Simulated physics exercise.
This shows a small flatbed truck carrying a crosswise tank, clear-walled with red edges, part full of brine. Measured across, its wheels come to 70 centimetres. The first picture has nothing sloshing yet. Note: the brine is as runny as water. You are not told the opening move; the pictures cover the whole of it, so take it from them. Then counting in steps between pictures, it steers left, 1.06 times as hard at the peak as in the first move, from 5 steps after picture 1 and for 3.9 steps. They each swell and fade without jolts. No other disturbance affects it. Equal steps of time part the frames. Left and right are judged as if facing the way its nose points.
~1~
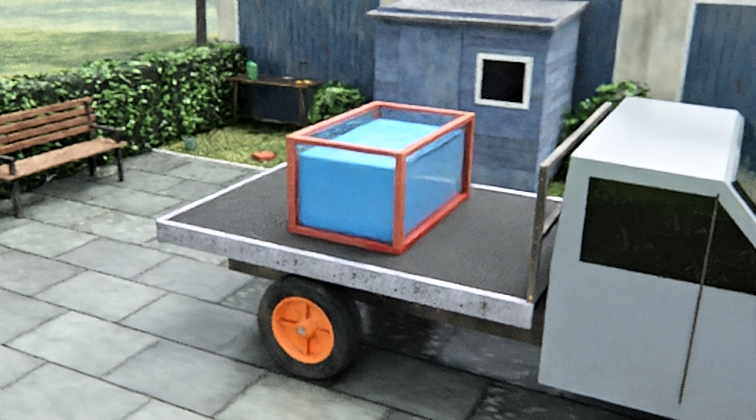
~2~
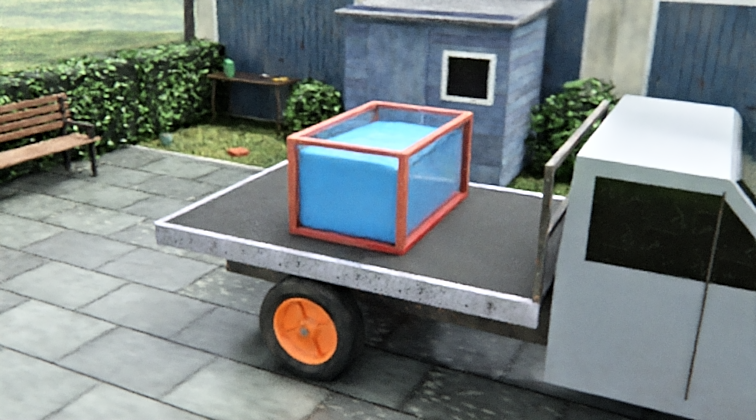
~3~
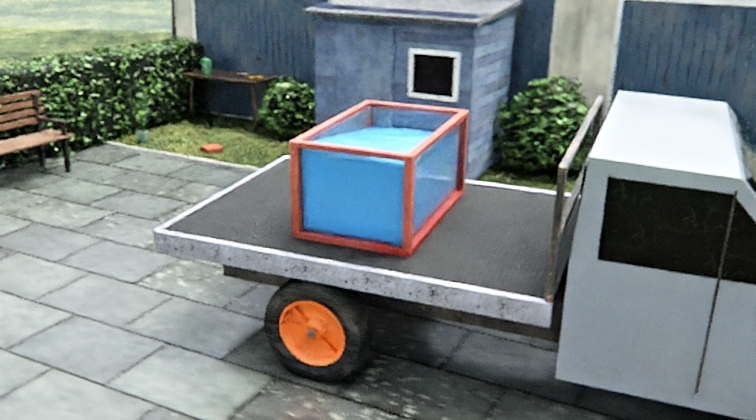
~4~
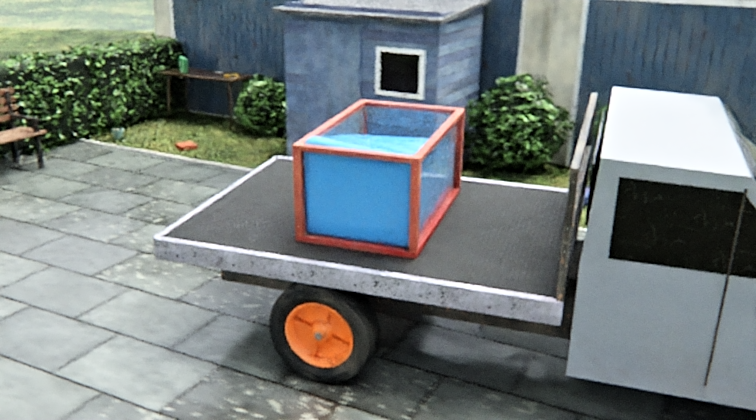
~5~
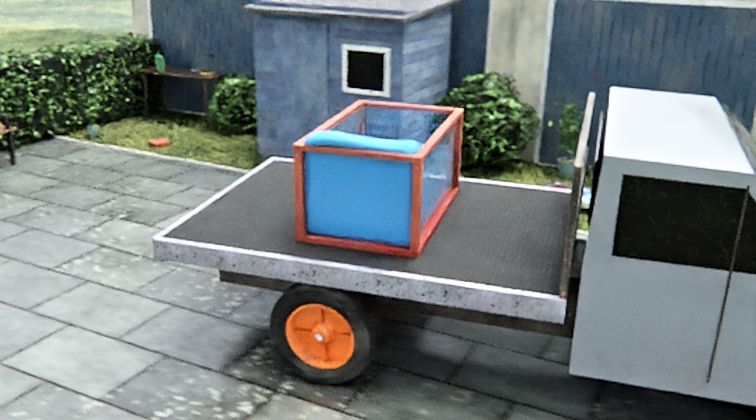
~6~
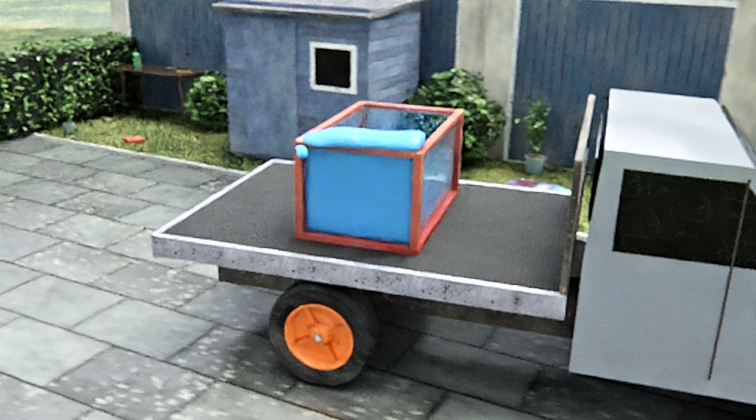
Blue liquid in a red-edged tank climbs its near side as the flatbed truck moves along.
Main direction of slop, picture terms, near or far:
Near.
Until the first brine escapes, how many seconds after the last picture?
0.2 s.
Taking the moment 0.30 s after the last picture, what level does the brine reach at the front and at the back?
At the front 48 cm, at the back 48 cm.
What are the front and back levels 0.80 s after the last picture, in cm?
Close to 52 cm in front, close to 50 cm behind.
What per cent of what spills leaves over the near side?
Near 70 per cent of the spill.
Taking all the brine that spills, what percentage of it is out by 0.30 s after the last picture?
Near 20 in a hundred.
Then, 0.30 s after the last picture, the surface is 47 cm up at the front and 47 cm at the back; 1 per cent is out, over the near side.
Then, 0.80 s after the last picture, the surface is 51 cm up at the front and 49 cm at the back; 4 per cent is out, over the near side, a little elsewhere.
Then, 1.30 s after the last picture, the surface is 44 cm up at the front and 48 cm at the back; 5 per cent is out, over the near side, a little elsewhere.
Then, 3.34 s after the last picture, 6 per cent is out, over the near side, a little elsewhere; the far side has passed 1 per cent and the near side 4.
